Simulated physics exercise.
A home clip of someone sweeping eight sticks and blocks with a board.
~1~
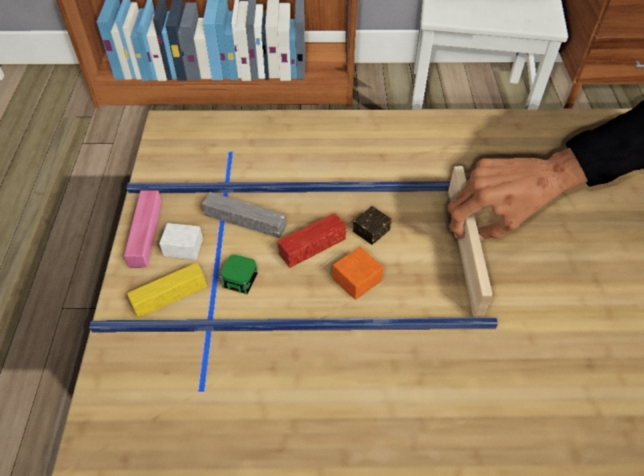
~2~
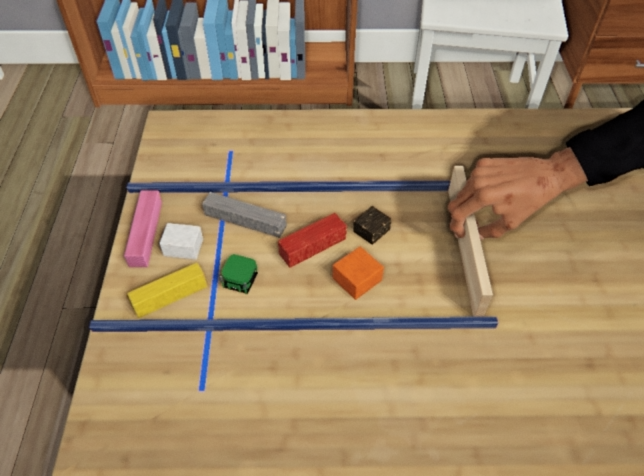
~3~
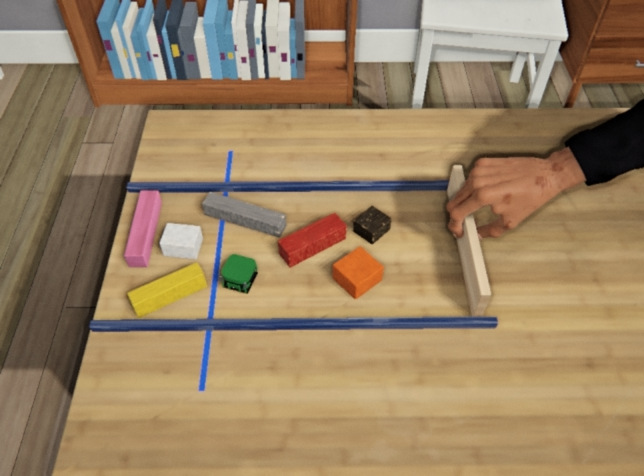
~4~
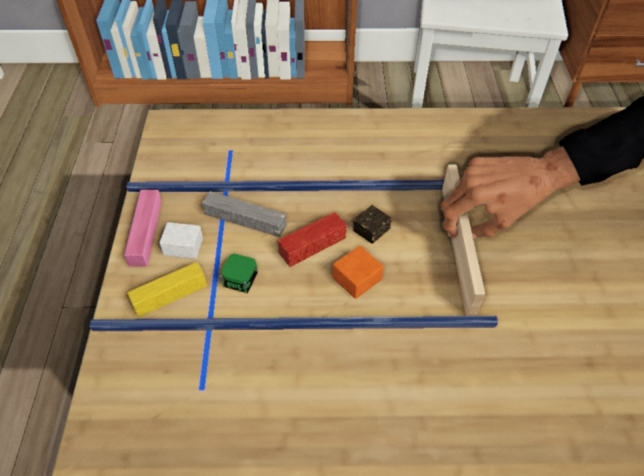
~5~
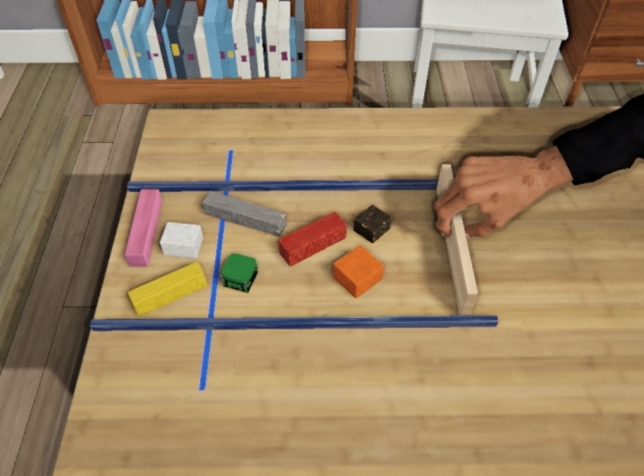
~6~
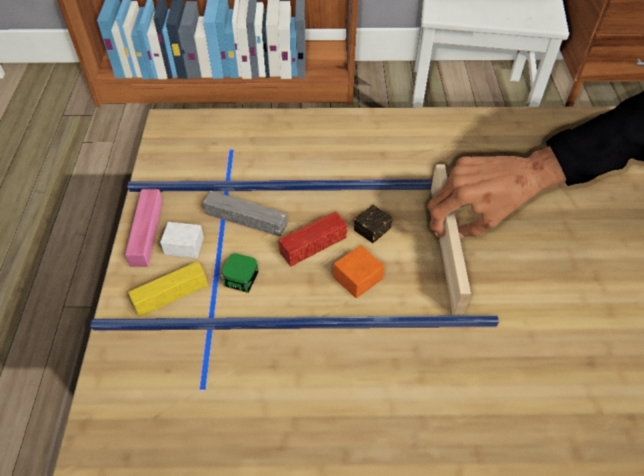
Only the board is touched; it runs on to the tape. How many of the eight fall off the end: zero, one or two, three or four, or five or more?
In the end the number that fall off is zero.
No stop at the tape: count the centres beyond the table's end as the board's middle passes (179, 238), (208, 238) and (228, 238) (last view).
It would be 2, 0 and 0.
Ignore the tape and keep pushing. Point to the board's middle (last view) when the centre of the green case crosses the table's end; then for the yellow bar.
At (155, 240) for the green case; at (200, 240) for the yellow bar.
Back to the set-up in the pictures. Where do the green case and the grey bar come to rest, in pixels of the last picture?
Near (162, 305) and (156, 210).
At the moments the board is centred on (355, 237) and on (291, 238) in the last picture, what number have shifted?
3 and 5.
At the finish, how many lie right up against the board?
That makes 2.
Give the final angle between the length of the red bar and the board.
About 40°.
A little later, none off yet; pink stick at rest near (145, 227); yellow bar at rest near (169, 289); white block at rest near (183, 240).
When it is over, the number that fall off is zero.
